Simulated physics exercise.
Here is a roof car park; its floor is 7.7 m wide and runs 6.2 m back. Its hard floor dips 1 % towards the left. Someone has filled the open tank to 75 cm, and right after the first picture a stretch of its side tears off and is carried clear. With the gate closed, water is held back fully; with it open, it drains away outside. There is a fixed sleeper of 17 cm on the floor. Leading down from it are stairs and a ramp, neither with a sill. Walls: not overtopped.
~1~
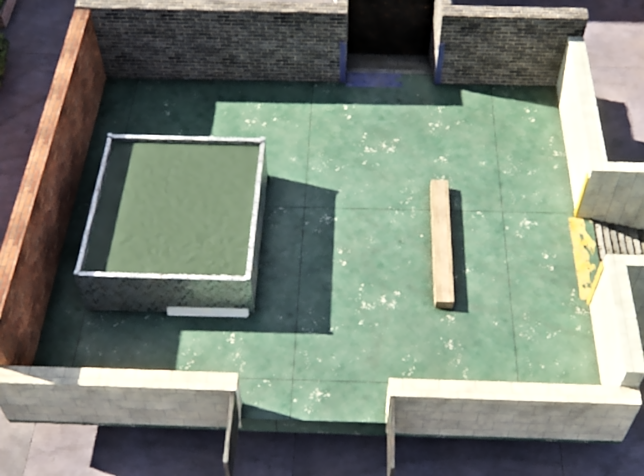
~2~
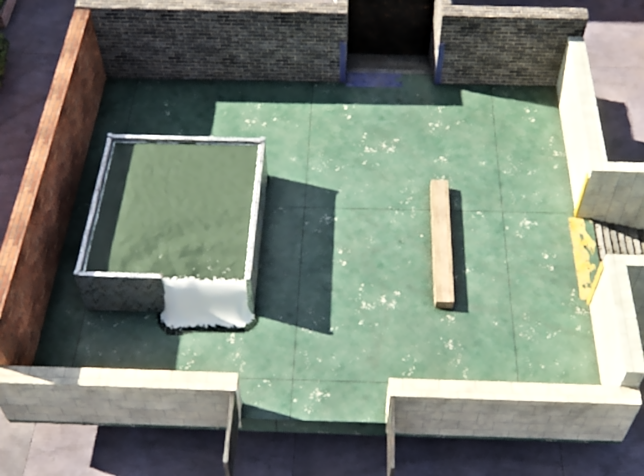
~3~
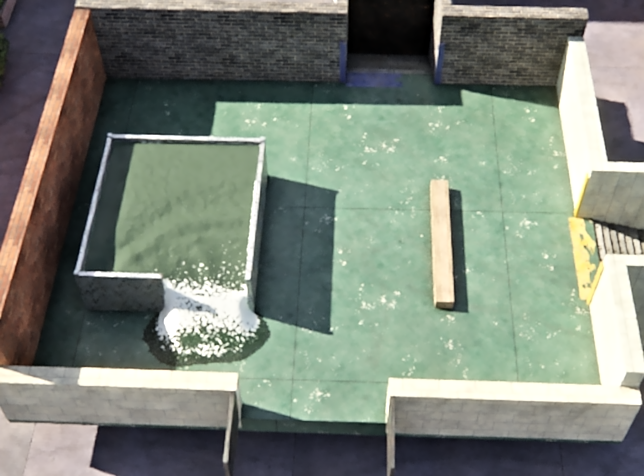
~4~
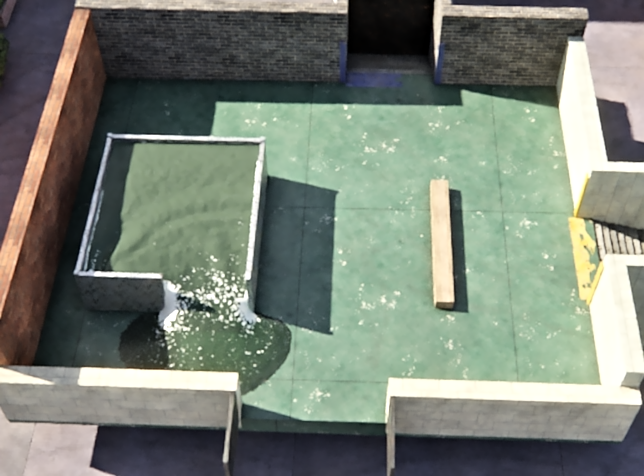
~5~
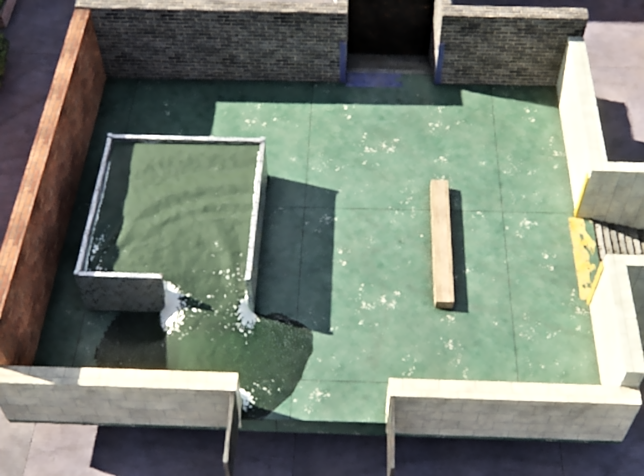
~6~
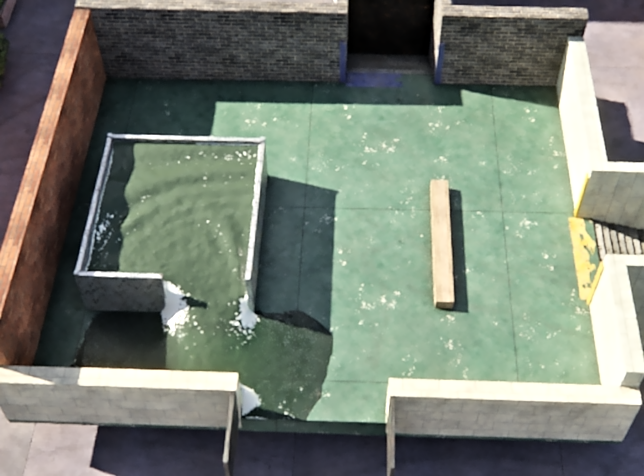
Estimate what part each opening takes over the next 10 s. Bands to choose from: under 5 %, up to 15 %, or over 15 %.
Gate more than 15 %, stairwell (marked blue) less than 5 %, ramp down (marked yellow) under 5 %.
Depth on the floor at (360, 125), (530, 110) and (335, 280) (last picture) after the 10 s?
3, 9 and 2 cm.
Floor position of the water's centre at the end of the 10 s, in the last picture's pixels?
Balance point at about (268, 228).
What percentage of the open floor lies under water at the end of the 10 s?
Roughly 95 percent.
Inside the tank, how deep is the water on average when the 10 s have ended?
It averages close to 14 centimetres.
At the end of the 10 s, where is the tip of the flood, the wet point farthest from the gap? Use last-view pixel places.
About pixel (552, 86).
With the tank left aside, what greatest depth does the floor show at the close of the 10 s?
I'd say near 15 centimetres.
A moment later water covers 15 % of the floor and is deepest (53 cm) near (201, 400); gone so far, the gate 2 %, the stairwell (marked blue) 0 %, the ramp down (marked yellow) 0 %.
Soon after water covers 20 % of the floor and is deepest (48 cm) near (201, 400); gone so far, the gate 8 %, the stairwell (marked blue) 0 %, the ramp down (marked yellow) 0 %.
Next water covers 35 % of the floor and is deepest (35 cm) near (26, 395); gone so far, the gate 15 %, the stairwell (marked blue) 0 %, the ramp down (marked yellow) 0 %.
Later on water covers 65 % of the floor and is deepest (24 cm) near (26, 395); gone so far, the gate 22 %, the stairwell (marked blue) 0 %, the ramp down (marked yellow) 1 %.
At the end water covers 95 % of the floor and is deepest (15 cm) near (26, 395); gone so far, the gate 29 %, the stairwell (marked blue) 0 %, the ramp down (marked yellow) 2 %.
